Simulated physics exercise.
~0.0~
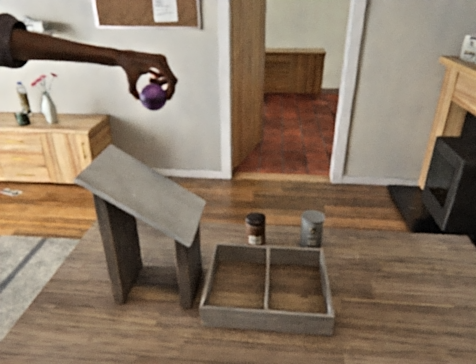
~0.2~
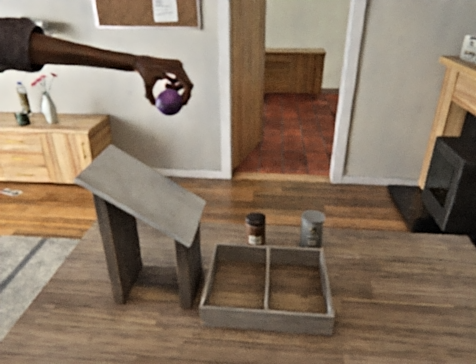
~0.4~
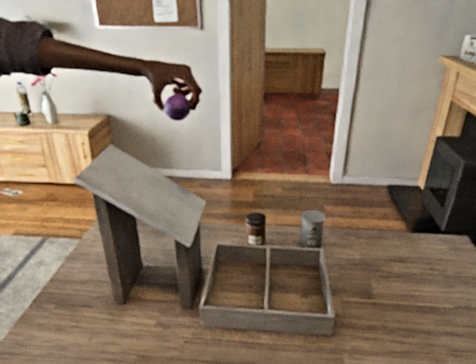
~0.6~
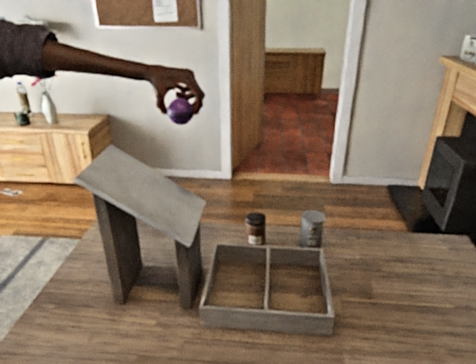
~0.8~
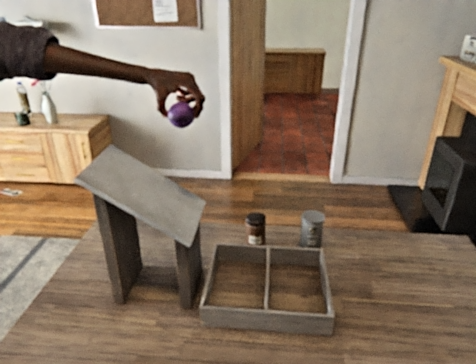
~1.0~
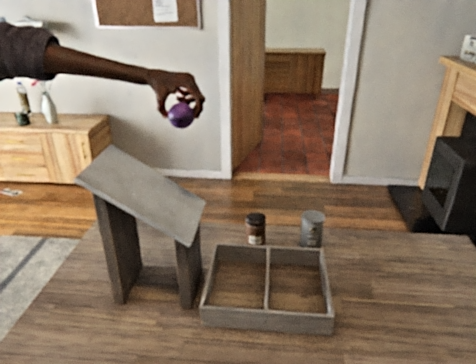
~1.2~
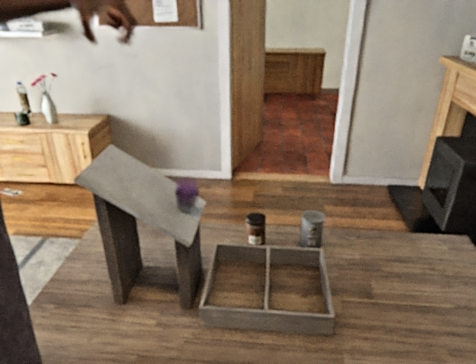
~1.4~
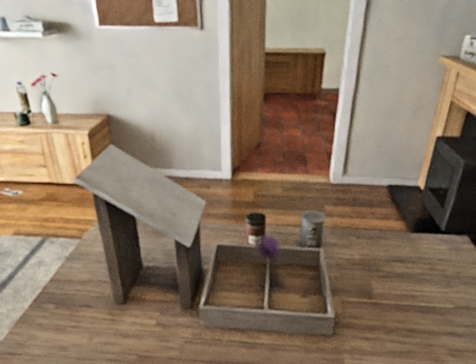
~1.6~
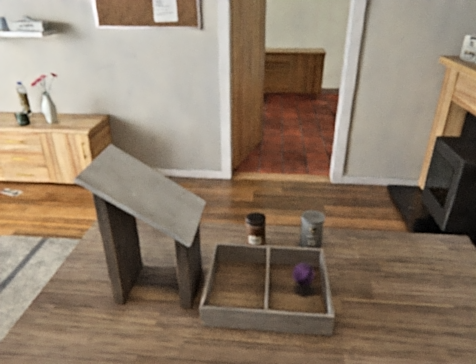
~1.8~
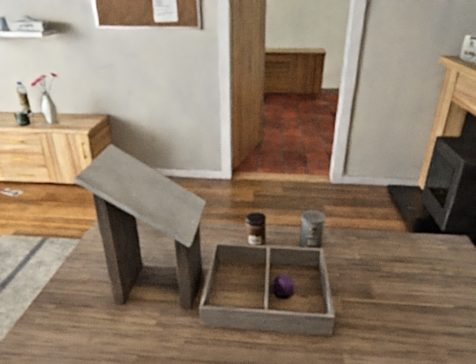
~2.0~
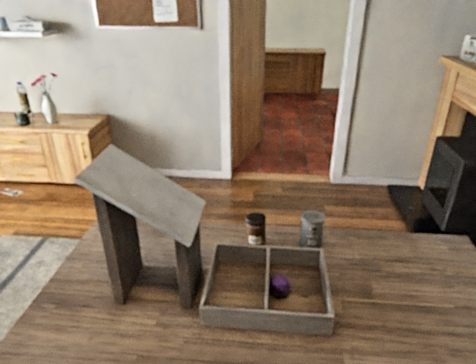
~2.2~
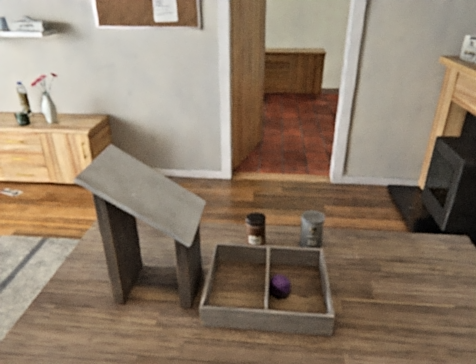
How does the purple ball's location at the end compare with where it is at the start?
At the start the purple ball is held in a hand up in the air above the ramp. By the end it rests lower and to the right, in the tray's right bay.
